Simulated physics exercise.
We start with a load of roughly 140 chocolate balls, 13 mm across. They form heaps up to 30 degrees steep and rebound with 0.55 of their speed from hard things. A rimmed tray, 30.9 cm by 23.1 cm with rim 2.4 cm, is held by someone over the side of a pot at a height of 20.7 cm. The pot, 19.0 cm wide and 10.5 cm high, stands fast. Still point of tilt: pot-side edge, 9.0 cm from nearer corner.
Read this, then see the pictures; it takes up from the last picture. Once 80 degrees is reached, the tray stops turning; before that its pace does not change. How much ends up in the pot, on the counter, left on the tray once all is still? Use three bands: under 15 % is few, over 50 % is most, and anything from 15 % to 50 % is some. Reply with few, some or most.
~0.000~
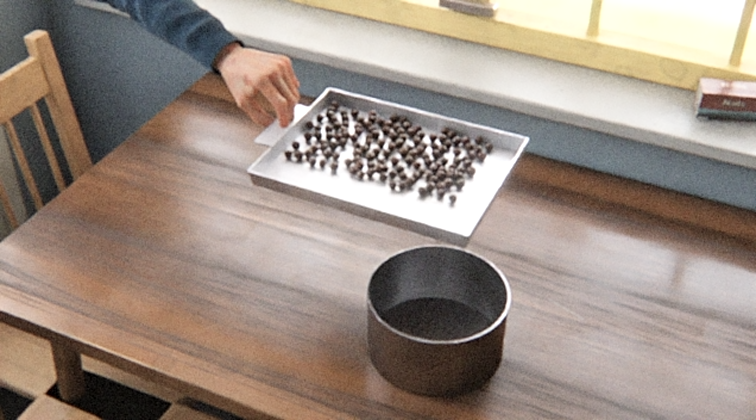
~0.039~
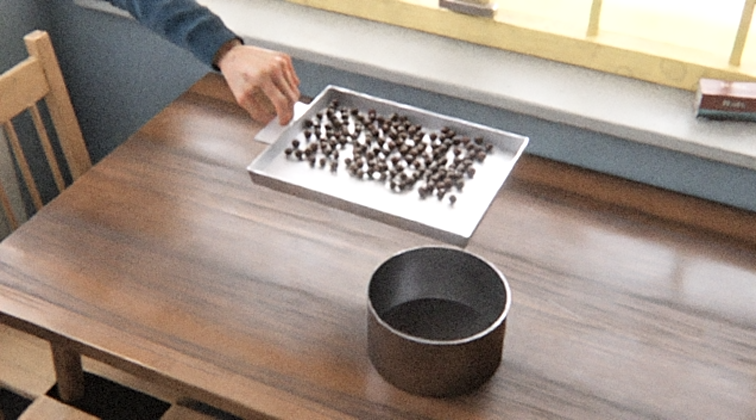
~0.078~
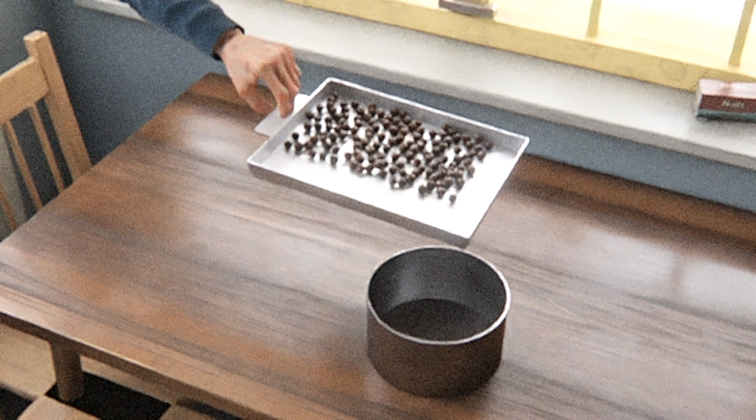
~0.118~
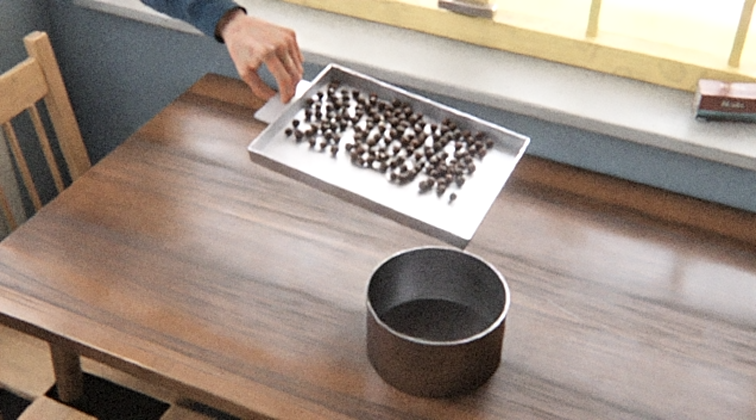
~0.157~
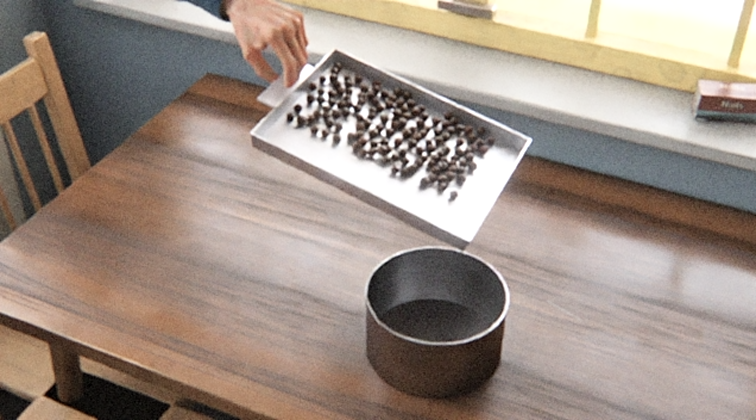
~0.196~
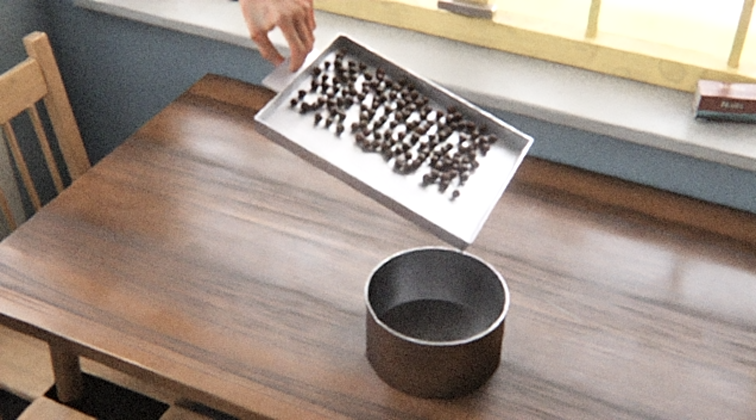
Pot: Few, counter: Most, tray: Some.
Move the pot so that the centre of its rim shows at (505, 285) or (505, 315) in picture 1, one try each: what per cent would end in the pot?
That gives roughly 45 per cent and then 35 per cent.
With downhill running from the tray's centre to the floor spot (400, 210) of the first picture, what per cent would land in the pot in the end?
My best guess is some 80 per cent.
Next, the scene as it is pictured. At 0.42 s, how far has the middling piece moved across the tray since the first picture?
Displacement on the tray: Roughly 5 cm.
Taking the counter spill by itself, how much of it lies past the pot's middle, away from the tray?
I'd put it at close to 100 per cent.
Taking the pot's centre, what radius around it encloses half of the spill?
Roughly 28 centimetres.
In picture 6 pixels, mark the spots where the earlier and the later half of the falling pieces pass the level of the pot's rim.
I'd mark about (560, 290) for the first half, then (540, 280) for the second.
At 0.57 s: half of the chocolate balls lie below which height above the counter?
About 24 cm.
After 0.42 s, tilt 50 degrees; the tray holds 100 %, the pot 0 %.
After 0.57 s, tilt 71 degrees; the tray holds 100 %, the pot 0 %.
Then, at 0.84 s, tilt 80 degrees; the tray holds 35 %, the pot 0 %.
By 1.9 s all is still; pot 5 %, counter 65 %, tray 30 %.
